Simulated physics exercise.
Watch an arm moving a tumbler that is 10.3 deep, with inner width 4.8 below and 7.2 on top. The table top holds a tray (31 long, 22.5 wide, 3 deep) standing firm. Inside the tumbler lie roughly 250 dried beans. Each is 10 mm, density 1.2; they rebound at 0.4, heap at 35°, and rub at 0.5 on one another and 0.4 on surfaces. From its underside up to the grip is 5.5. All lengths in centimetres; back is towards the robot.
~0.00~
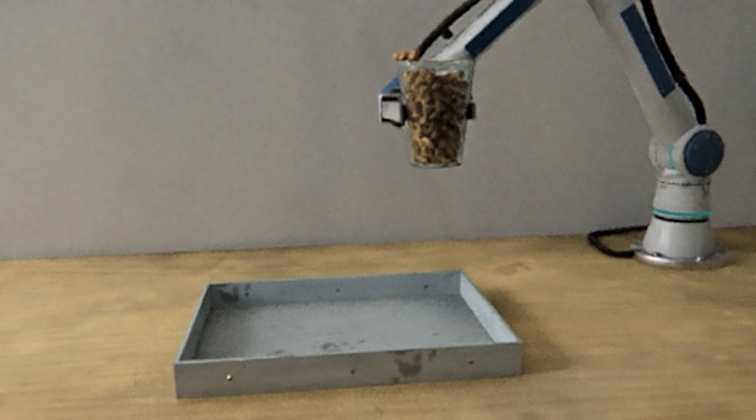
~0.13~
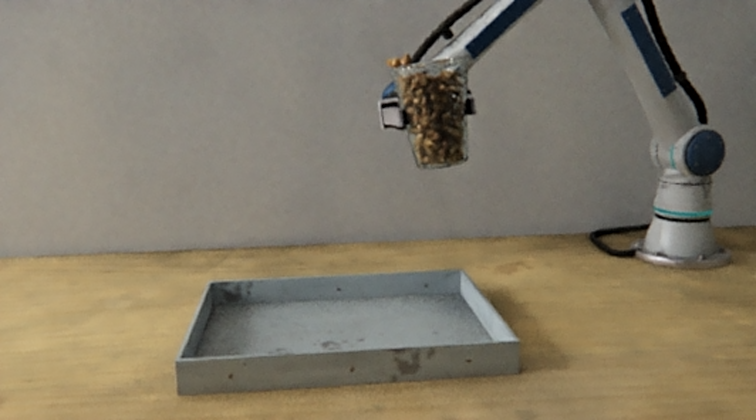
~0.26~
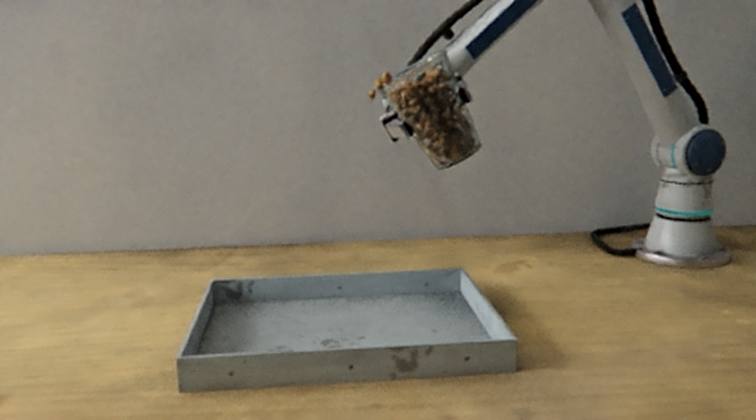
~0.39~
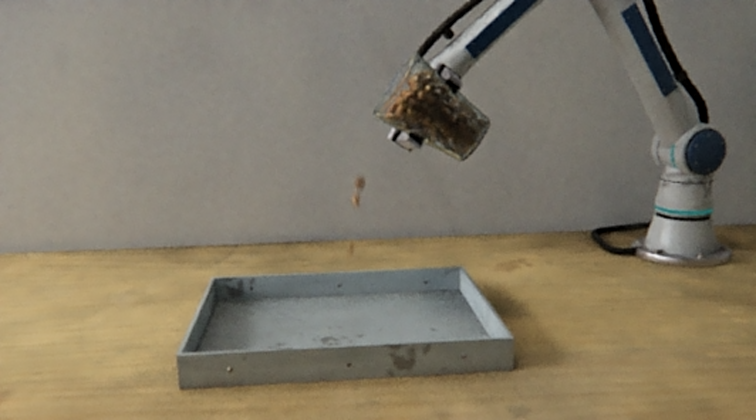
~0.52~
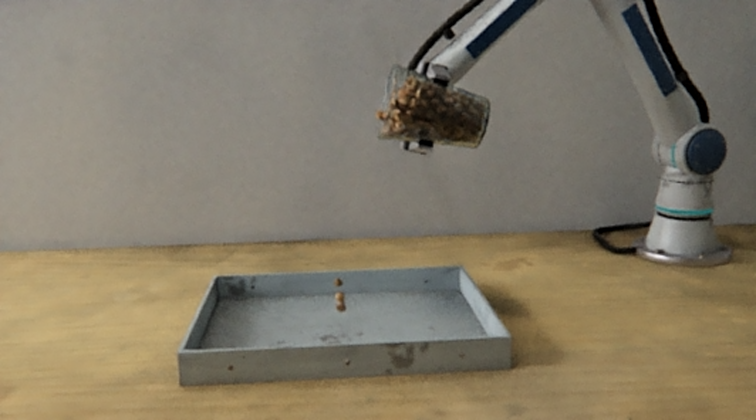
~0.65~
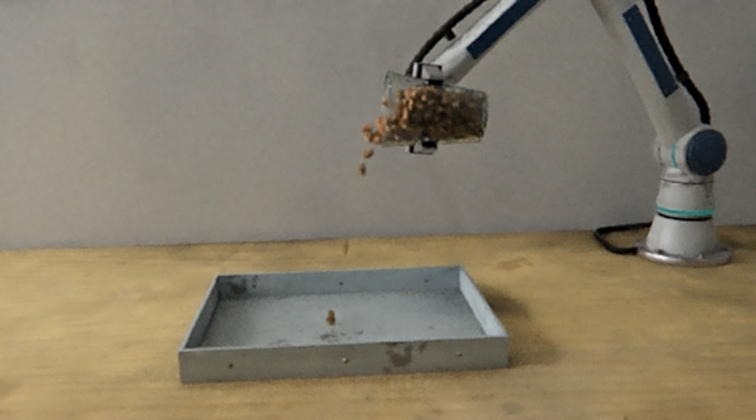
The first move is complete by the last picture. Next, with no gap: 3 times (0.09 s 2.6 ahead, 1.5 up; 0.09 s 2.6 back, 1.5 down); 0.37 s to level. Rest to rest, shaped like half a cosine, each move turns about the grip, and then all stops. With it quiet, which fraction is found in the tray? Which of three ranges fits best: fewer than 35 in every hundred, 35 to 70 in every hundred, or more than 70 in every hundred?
More than 70 in every hundred.
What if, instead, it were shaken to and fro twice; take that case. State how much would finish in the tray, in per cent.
About 90 %.
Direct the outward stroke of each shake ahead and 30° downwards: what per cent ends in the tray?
Some 60 in a hundred.
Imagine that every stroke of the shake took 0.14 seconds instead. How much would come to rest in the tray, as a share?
It would be near 70 per cent.
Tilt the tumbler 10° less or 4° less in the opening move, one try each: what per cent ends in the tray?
Roughly 75 per cent on the first try and 90 per cent on the second.
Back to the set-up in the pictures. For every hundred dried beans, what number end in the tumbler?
End share: Around 5 per cent.
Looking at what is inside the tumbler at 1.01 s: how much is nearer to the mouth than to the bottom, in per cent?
Roughly 100 %.
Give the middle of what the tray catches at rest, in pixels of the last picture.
(285, 326).
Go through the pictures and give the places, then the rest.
Tumbler middle at (436, 115), level; upper third of the load around (434, 84), from x 400 to 465, top at y 55; 253 in the tumbler, in the first picture.
Tumbler middle at (436, 115), tilted 8° forward; upper third of the load around (431, 85), from x 390 to 460, top at y 60, in the second picture.
Tumbler middle at (436, 115), tilted 29° forward; upper third of the load around (428, 89), from x 370 to 470, top at y 70; 252 in the tumbler, 1 in flight or on a rim, in the third picture.
Tumbler middle at (436, 114), tilted 55° forward; upper third of the load around (424, 94), from x 350 to 480, top at y 75; 250 in the tumbler, 3 in flight or on a rim, in the fourth picture.
Tumbler middle at (436, 113), tilted 76° forward; upper third of the load around (426, 98), from x 340 to 480, top at y 80; 250 in the tumbler, 3 in the tray, in the fifth picture.
Tumbler middle at (435, 113), tilted 84° forward; upper third of the load around (431, 102), from x 330 to 480, top at y 90; 246 in the tumbler, 3 in the tray, 4 in flight or on a rim, in the sixth picture.
After 1.01 s, tilted 84° forward, highest piece 23 above the table; 162 in the tray, 40 in the tumbler, 51 in flight or on a rim.
After 1.38 s, tilted 41° forward, highest piece 26 above the table; 242 in the tray, 9 in the tumbler, 2 on the table or floor.
After 1.76 s, level, highest piece 20 above the table; 242 in the tray, 9 in the tumbler, 2 on the table or floor.
After 2.81 s, level, highest piece 20 above the table; 242 in the tray, 9 in the tumbler, 2 on the table or floor.
At rest, 242 in the tray, 9 in the tumbler, 2 on the table or floor. That is 96 % in the tray.
